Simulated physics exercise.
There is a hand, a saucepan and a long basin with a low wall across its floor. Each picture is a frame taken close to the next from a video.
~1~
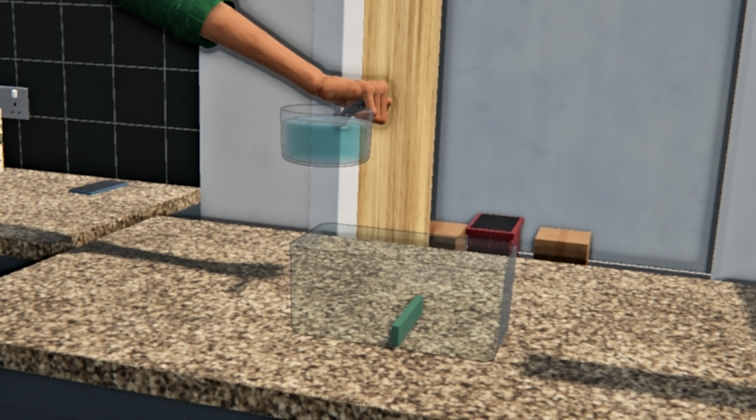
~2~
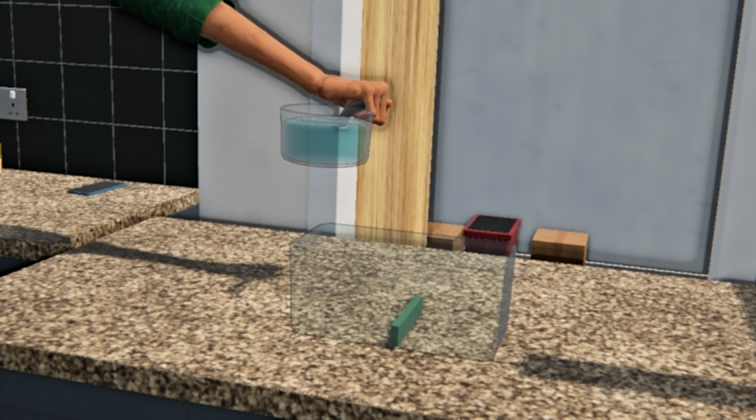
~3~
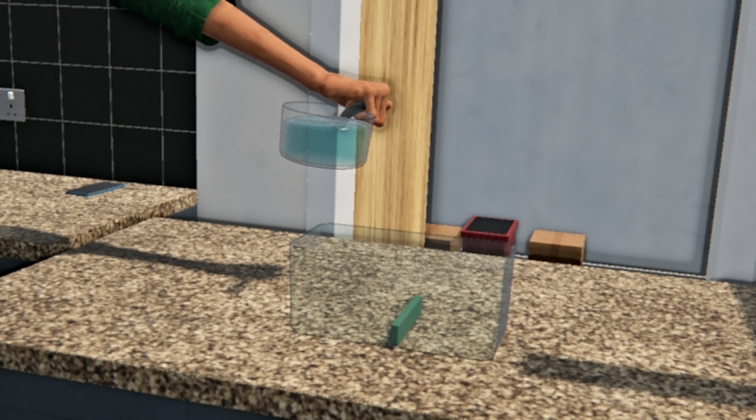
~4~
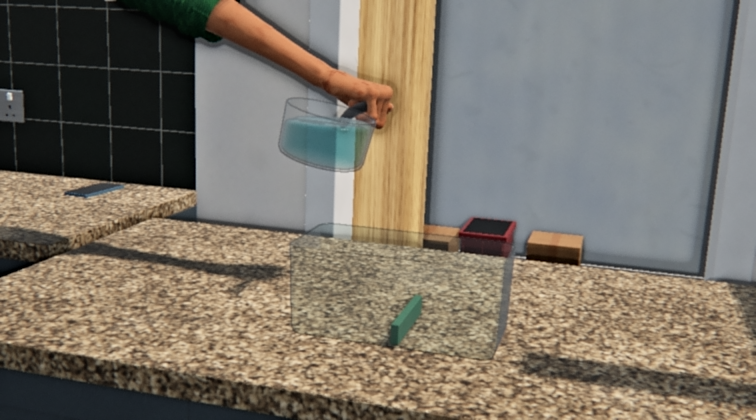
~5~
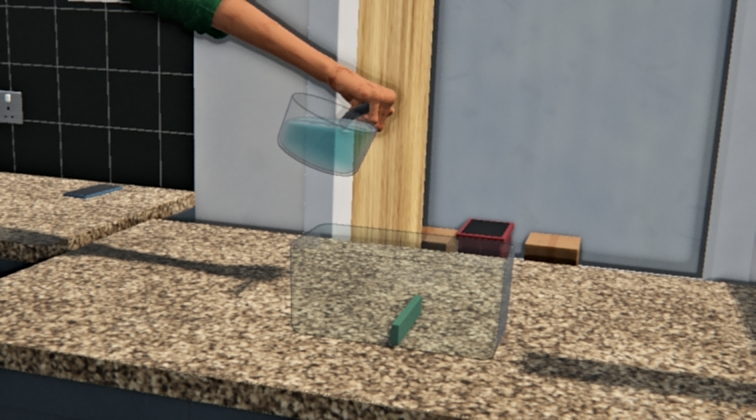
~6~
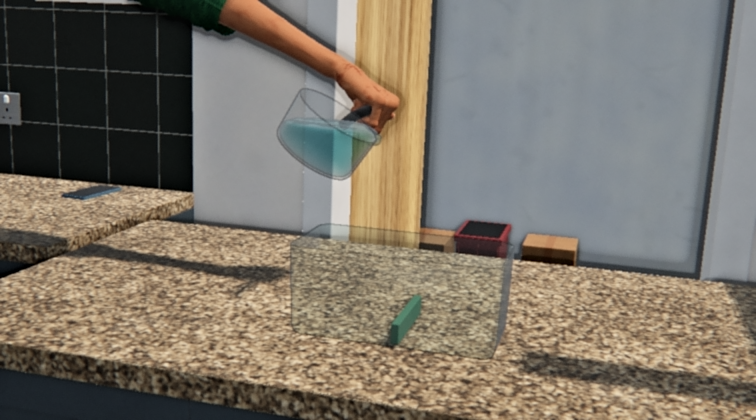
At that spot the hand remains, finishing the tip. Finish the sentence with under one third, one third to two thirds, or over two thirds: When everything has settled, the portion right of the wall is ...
When everything has settled, the portion right of the wall is one third to two thirds.
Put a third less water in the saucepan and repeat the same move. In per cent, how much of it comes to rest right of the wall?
25 %.
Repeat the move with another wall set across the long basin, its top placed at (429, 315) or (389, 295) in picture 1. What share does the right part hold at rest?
The first placement gives around 20 percent, the second 75 percent.
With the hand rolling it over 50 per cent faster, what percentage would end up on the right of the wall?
Roughly 35 per cent ends up there.
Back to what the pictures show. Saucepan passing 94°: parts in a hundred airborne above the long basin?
Near 40 in a hundred.
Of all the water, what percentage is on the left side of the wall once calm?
Share approx. 50 %.
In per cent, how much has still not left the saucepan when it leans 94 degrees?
Roughly 25 in a hundred.
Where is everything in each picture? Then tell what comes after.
It leans 0°; its right rim is at (370, 114); the water meets the walls at (288, 118) and (369, 124); the long basin's rim runs from (306, 235) to (511, 259); the wall's top is at (408, 311), in the first frame.
It leans 1°; its right rim is at (370, 116); the water meets the walls at (288, 118) and (369, 125), in the second frame.
It leans 6°; its right rim is at (371, 119); the water meets the walls at (288, 118) and (370, 126), in the third frame.
It leans 12°; its right rim is at (373, 125); the water meets the walls at (289, 119) and (372, 127), in the fourth frame.
It leans 22°; its right rim is at (374, 134); the water meets the walls at (289, 120) and (375, 129), in the fifth frame.
It leans 32°; its right rim is at (373, 143); the water meets the walls at (288, 120) and (374, 136); 3 per cent is over the edge, in the sixth frame.
A moment on, the saucepan is tipped on its side and 27 per cent is still to pour, 8 is left of the wall and 23 right of it.
Next, the saucepan is tipped right over and 3 per cent is still to pour, 41 is left of the wall and 49 right of it.
Then the saucepan is tipped right over and 0 per cent is still to pour, 49 is left of the wall and 50 right of it.
Later the saucepan is tipped right over and 0 per cent is still to pour, 49 is left of the wall and 50 right of it.
Finally, 49 per cent lies left of the wall, 50 right of it and 1 outside.
